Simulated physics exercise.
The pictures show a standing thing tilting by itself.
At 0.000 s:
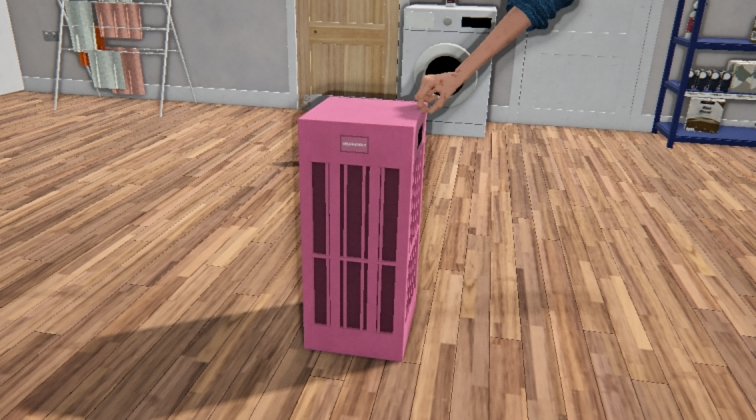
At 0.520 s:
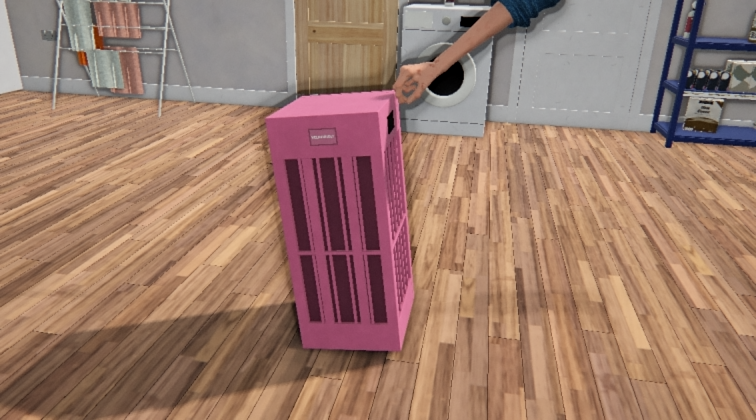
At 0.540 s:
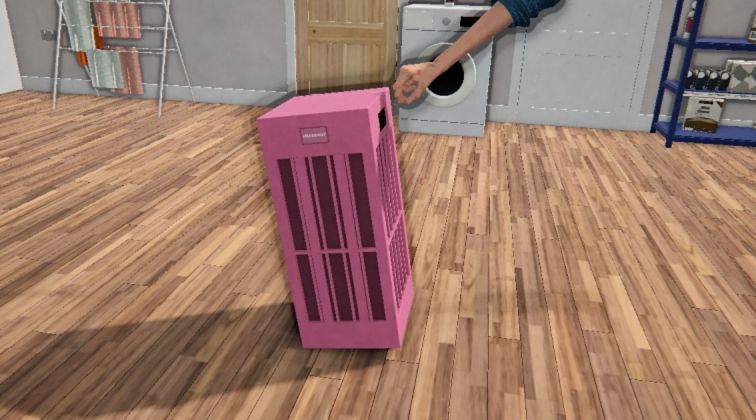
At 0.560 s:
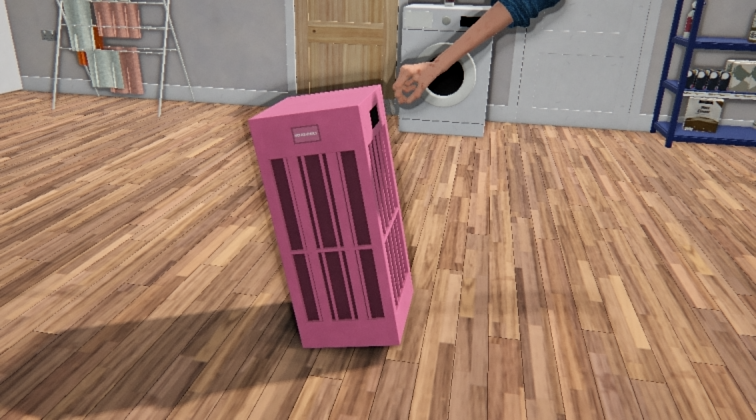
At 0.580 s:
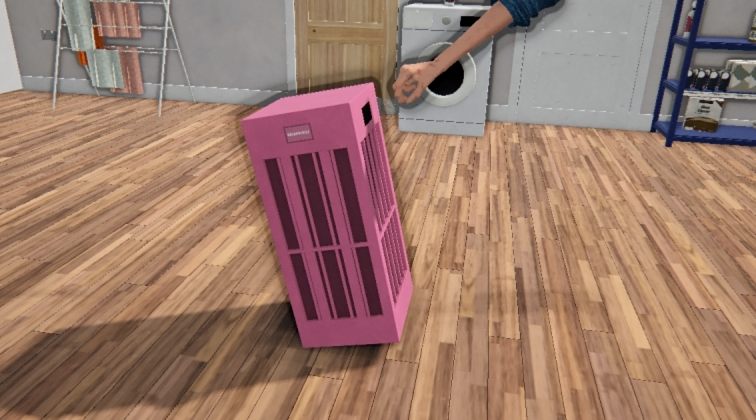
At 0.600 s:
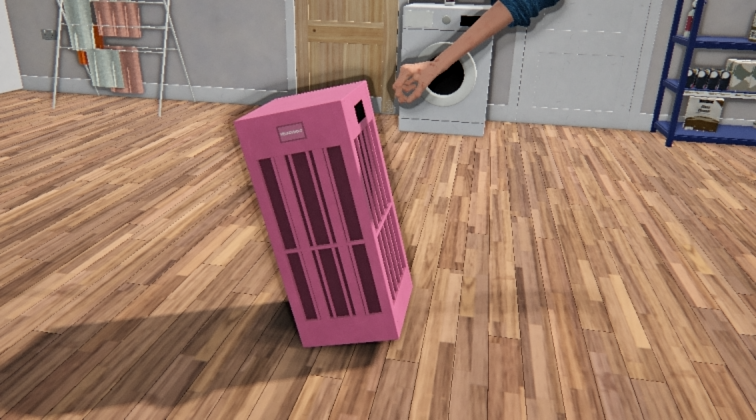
In a room with a wooden floor and a washing machine, a hand touched the top of a tall pink crate, which tilted to the left and then leaned further as the hand stayed behind.
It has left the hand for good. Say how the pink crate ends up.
The pink crate falls over.
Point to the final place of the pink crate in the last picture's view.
Around (215, 268).
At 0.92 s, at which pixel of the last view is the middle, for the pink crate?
Near (285, 212).
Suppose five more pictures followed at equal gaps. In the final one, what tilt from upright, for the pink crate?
About 20°.
After 0.92 s, pink crate 38° off upright near (285, 212).
After 1.14 s, pink crate 67° off upright near (235, 235).
In the end (1.9 s), the pink crate goes down on its side, near (215, 268).
